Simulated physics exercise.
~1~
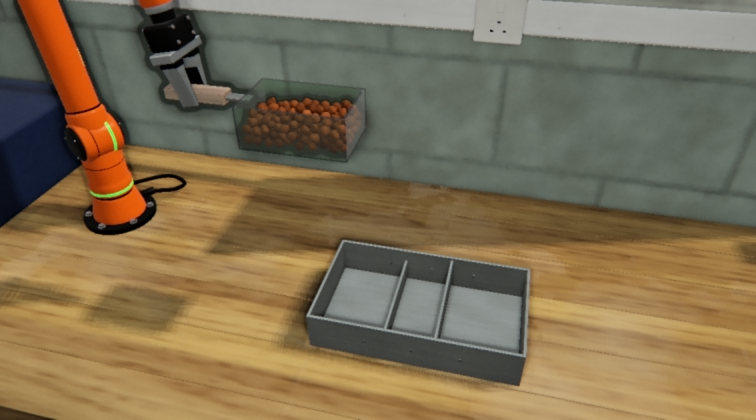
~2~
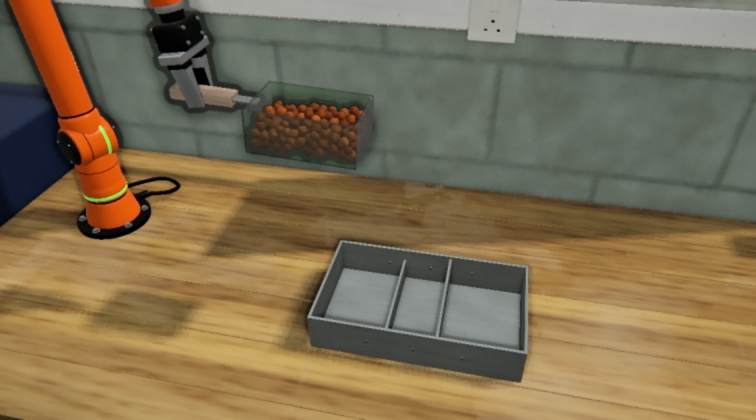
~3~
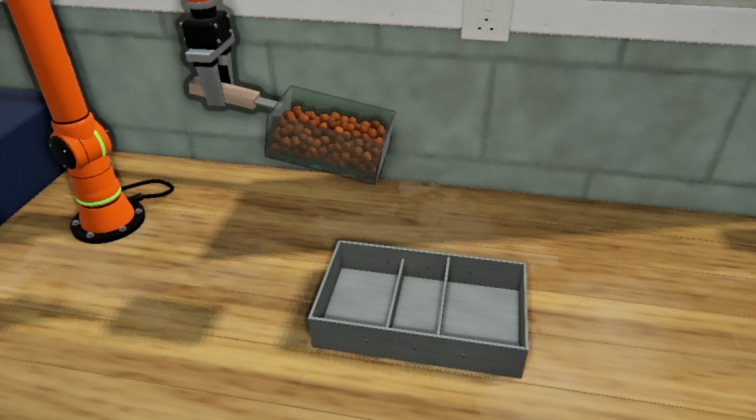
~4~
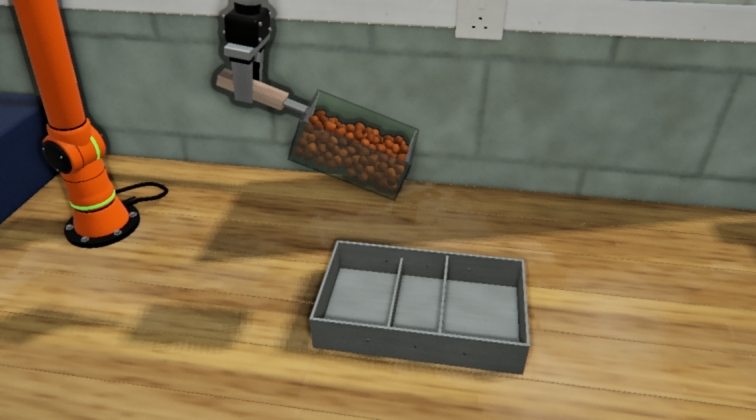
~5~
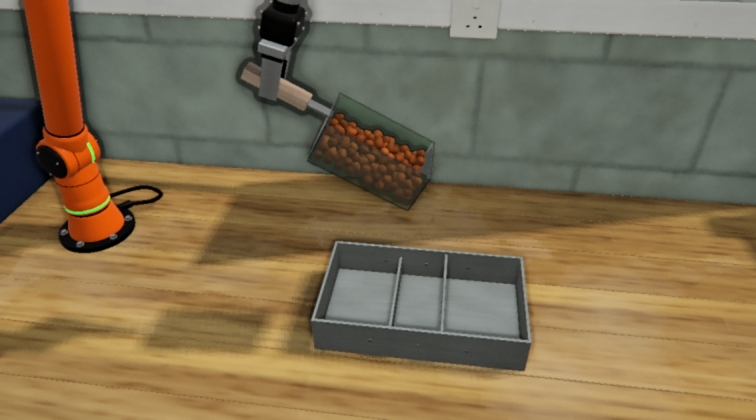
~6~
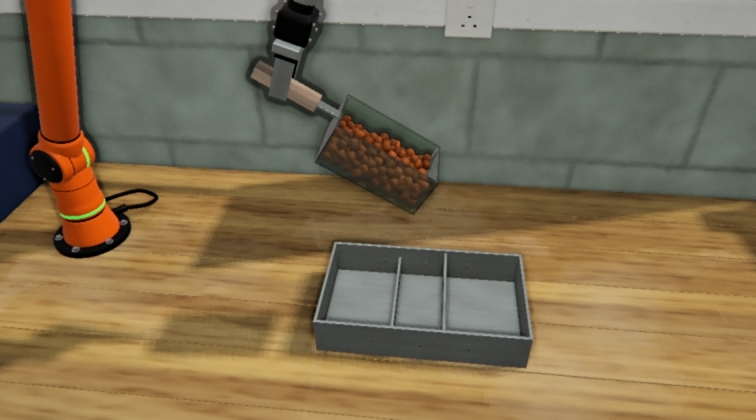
An orange robot arm carried a clear box of small reddish-brown balls rightward above a wooden table, gradually tilting its right end downward, while a gray divided tray sat empty in front.
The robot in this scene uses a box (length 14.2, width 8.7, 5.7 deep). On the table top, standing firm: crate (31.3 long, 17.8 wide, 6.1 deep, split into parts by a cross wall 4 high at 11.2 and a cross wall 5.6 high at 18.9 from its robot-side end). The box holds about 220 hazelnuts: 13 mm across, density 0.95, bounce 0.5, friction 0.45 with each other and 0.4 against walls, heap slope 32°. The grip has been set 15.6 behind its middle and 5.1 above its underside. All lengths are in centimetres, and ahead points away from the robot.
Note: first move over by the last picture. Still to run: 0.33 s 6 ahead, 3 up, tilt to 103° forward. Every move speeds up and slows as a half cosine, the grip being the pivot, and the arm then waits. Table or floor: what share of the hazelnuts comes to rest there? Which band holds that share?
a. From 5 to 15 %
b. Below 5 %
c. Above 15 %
Option a: From 5 to 15 %.
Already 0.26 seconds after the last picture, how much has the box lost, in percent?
By then about 20 % is out.
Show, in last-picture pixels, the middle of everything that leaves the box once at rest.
I'd say somewhere near (358, 305) in the final view.
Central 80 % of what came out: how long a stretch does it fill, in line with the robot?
Length: Near 10 cm.
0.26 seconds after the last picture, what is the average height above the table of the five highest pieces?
Those pieces are roughly 32 cm high.
Then, 0.13 s after the last picture, tilted 55° forward, highest piece 31 above the table; 215 in the box.
Then, 0.26 s after the last picture, tilted 96° forward, highest piece 33 above the table; 173 in the box, 9 in the robot-side part, 33 in flight or on a rim.
Then, 0.53 s after the last picture, tilted 103° forward, highest piece 30 above the table; 119 in the box, 57 in the robot-side part, 8 on the table or floor, 1 in the middle part, 30 in flight or on a rim.
Then, 1.58 s after the last picture, tilted 103° forward, highest piece 7 above the table; 191 in the robot-side part, 22 on the table or floor, 2 in the middle part.
Final count, 191 in the robot-side part, 22 on the table or floor, 2 in the middle part. That is 10 % on the table or floor.
